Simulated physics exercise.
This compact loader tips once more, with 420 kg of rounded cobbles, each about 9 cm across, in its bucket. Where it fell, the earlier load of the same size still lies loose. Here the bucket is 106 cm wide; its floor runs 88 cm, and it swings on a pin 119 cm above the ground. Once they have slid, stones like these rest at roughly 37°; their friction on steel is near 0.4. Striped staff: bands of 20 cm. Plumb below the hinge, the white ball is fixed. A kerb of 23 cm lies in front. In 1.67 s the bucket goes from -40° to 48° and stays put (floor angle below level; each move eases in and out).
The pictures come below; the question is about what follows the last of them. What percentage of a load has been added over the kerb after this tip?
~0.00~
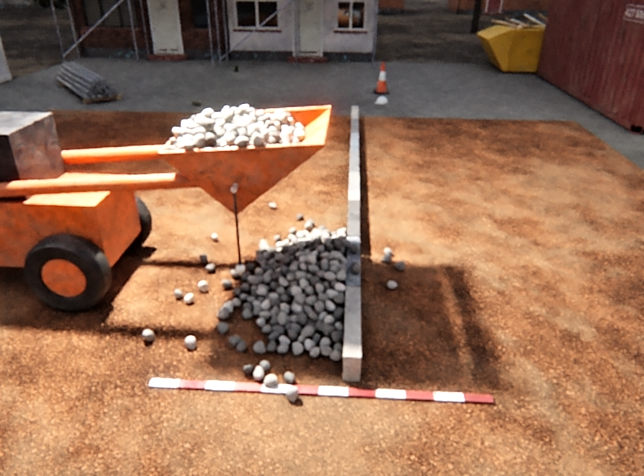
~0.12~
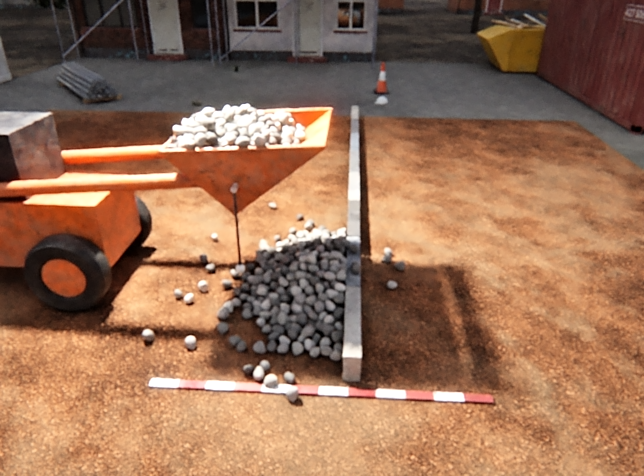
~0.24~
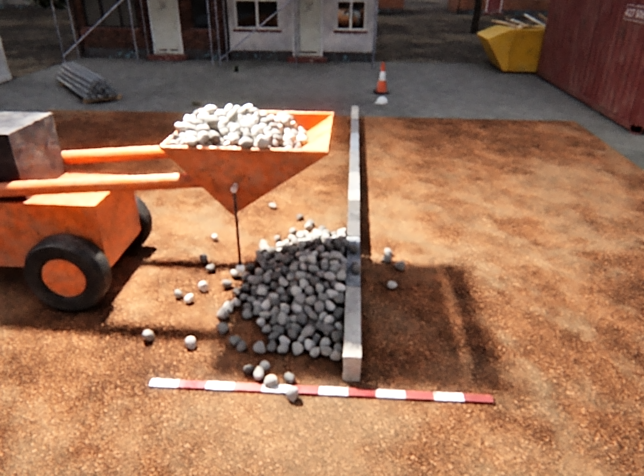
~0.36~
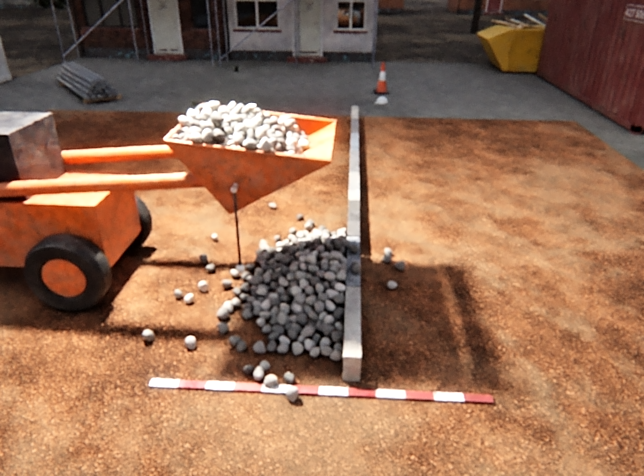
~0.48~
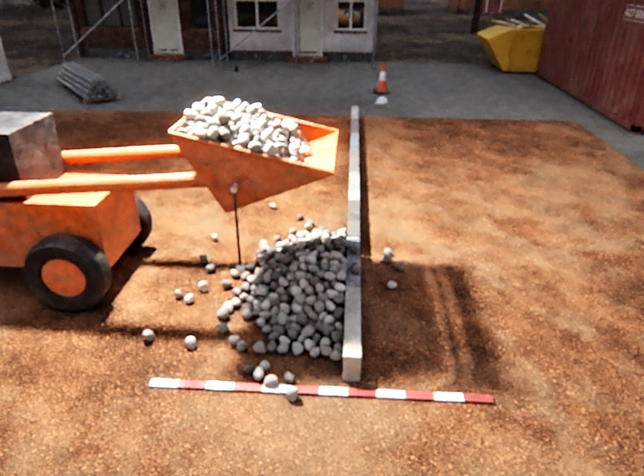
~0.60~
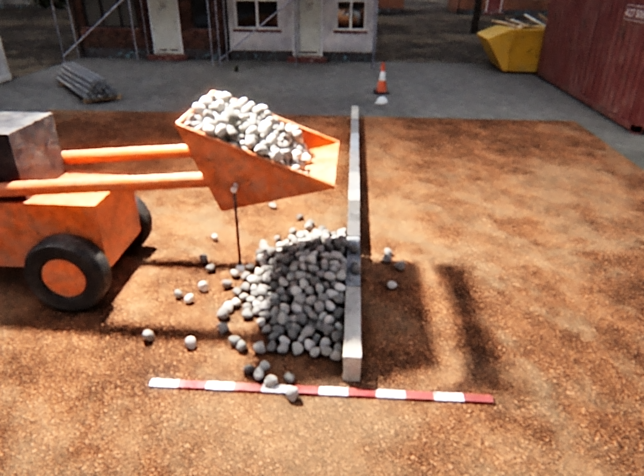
30 %.
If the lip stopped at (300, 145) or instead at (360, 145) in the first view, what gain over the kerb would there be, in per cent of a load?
Some 15 percent first and 70 percent second.
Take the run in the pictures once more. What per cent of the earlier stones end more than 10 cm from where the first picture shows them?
Estimate: 10 %, roughly.
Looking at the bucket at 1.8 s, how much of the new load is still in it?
About 15 percent.
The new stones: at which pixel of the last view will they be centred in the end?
In the last view, about pixel (331, 273).
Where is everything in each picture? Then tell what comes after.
The first frame shows lip at (324, 145), floor tilted -40°, highest stones at (242, 116). The earlier load is highest near (334, 254), 29 cm above ground level, 99 % on this side of the kerb, 1 % over the kerb.
The second frame shows lip at (325, 147), floor tilted -39°, highest stones at (238, 116); the stones move at 0.1 m/s on average.
The third frame shows lip at (328, 153), floor tilted -35°, highest stones at (226, 115); the stones move at 0.2 m/s on average.
In the fourth frame, the bucket is at -29°, its lip at (331, 162); the top of the load is at (213, 114); the stones move at 0.2 m/s on average.
In the fifth frame, the bucket is at -22°, its lip at (334, 174); the top of the load is at (209, 107); the stones move at 0.3 m/s on average.
The sixth frame shows lip at (335, 187), floor tilted -14°, highest stones at (216, 101); the stones move at 0.3 m/s on average.
After 1.2 s the floor is at 34°; in per cent of one load, 90 in the bucket, 109 on this side of the kerb, 1 over the kerb; the foremost stones are at (373, 260).
After 1.8 s the floor is at 48°; in per cent of one load, 14 in the bucket, 170 on this side of the kerb, 16 over the kerb; the foremost stones are at (426, 282).
After 2.1 s the floor is at 48°; in per cent of one load, 0 in the bucket, 172 on this side of the kerb, 28 over the kerb; the foremost stones are at (486, 295).
After 4.8 s the floor is at 48°; in per cent of one load, 0 in the bucket, 169 on this side of the kerb, 31 over the kerb; the foremost stones are at (537, 298). Net gain over the kerb, 30.
